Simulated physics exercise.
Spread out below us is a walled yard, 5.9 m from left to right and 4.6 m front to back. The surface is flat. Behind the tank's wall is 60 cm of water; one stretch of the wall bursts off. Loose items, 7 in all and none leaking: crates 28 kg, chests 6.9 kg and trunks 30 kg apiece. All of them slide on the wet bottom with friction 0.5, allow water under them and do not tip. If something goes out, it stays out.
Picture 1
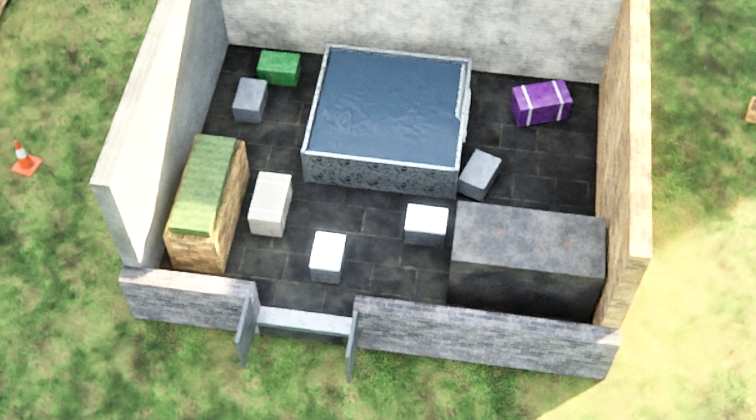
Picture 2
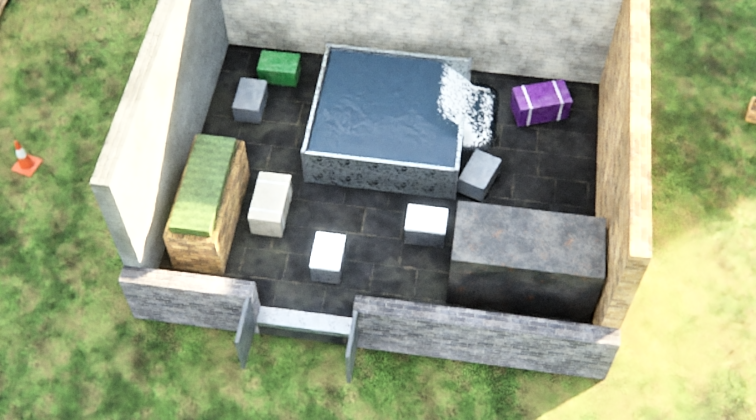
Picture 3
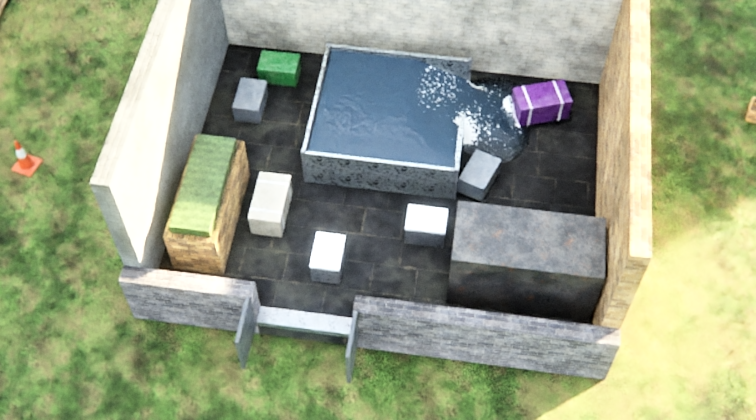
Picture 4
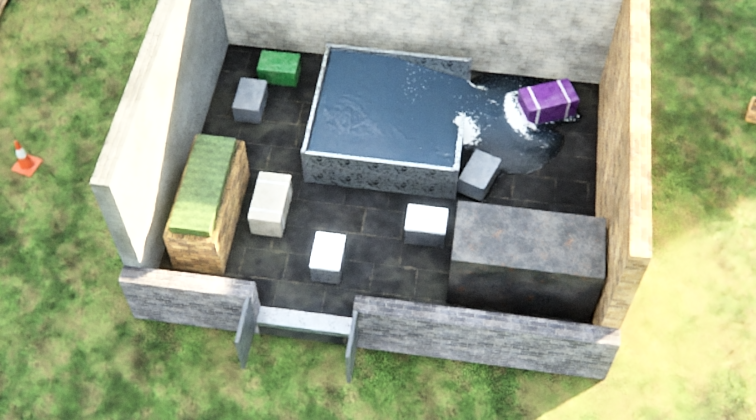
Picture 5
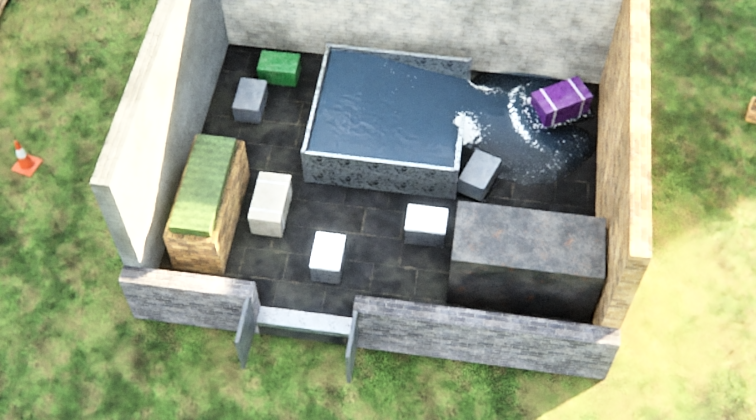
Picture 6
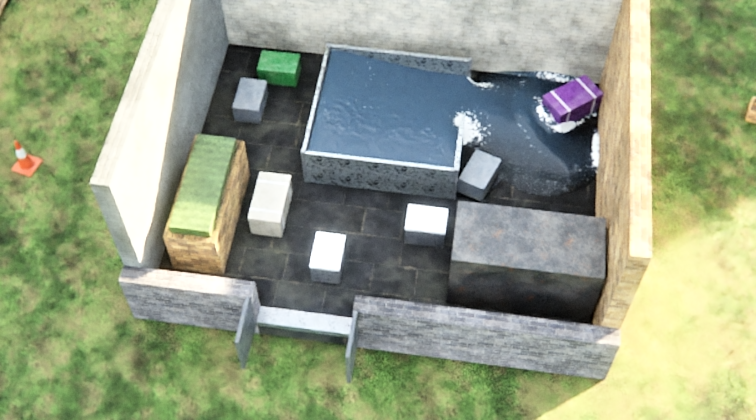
Water burst through the right side of a raised tank in a walled yard, spreading across the dark floor and pushing a purple trunk a short way right, while the other boxes stayed put.
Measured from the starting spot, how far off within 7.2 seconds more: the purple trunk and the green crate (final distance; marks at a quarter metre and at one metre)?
Result: Purple trunk: Large shift. Green crate: Negligible shift.
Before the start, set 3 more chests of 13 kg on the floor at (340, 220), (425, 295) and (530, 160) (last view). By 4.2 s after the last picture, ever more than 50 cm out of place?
Beyond it, within it, beyond it.
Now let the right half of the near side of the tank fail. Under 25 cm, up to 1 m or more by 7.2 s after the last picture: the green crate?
I'd say the green crate scarcely moves.
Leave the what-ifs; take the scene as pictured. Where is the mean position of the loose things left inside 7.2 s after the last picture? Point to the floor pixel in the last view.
(298, 175).
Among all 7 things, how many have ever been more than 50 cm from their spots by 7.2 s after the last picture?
5.
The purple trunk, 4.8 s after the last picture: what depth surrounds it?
10 cm, roughly.
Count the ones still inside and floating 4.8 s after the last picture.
My tally comes to 2.
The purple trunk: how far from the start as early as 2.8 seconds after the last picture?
I'd put it at around 250 cm.
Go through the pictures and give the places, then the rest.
The first frame shows the purple trunk at (542, 95), on the bottom; the green crate at (278, 62) rests on the ground; water covers 4.2 m2; 0 of 7 have shifted.
The second frame shows the purple trunk at (542, 95) rests on the ground; the green crate at (278, 62) rests on the ground; 4.8 m2 under water; 0 of 7 have shifted.
The third frame shows the purple trunk at (543, 95), on the bottom; the green crate at (278, 62), on the bottom; water covers 5.4 m2; 0 of 7 have shifted.
The fourth frame shows the purple trunk at (549, 95), on the bottom, 9 cm from its start; the green crate at (278, 62), on the bottom; water covers 6.3 m2; 1 of 7 have shifted.
The fifth frame shows the purple trunk at (562, 94) rests on the ground, 30 cm from its start; the green crate at (278, 62), on the bottom; 7.1 m2 under water; 1 of 7 have shifted.
The sixth frame shows the purple trunk at (573, 95) rests on the ground, 46 cm from its start; the green crate at (278, 62), on the bottom; 7.7 m2 under water; 1 of 7 have shifted.
Then, 0.9 s after the last picture the purple trunk is near (576, 93), 0.5 m from its start, afloat; the green crate is near (278, 62), 0.0 m from its start, aground; 0 of 7 are out; 1 afloat.
Then, 2.8 s after the last picture the purple trunk is near (460, 201), 2.4 m from its start, aground; the green crate is near (278, 62), 0.0 m from its start, aground; 0 of 7 are out; 0 afloat.
Then, 4.8 s after the last picture the purple trunk is near (285, 243), 4.5 m from its start, afloat; the green crate is near (278, 62), 0.0 m from its start, aground; 1 of 7 are out; 2 afloat.
Then, 7.2 s after the last picture the purple trunk is near (279, 266), 4.8 m from its start, afloat; the green crate is near (278, 62), 0.0 m from its start, aground; 1 of 7 are out; 2 afloat.
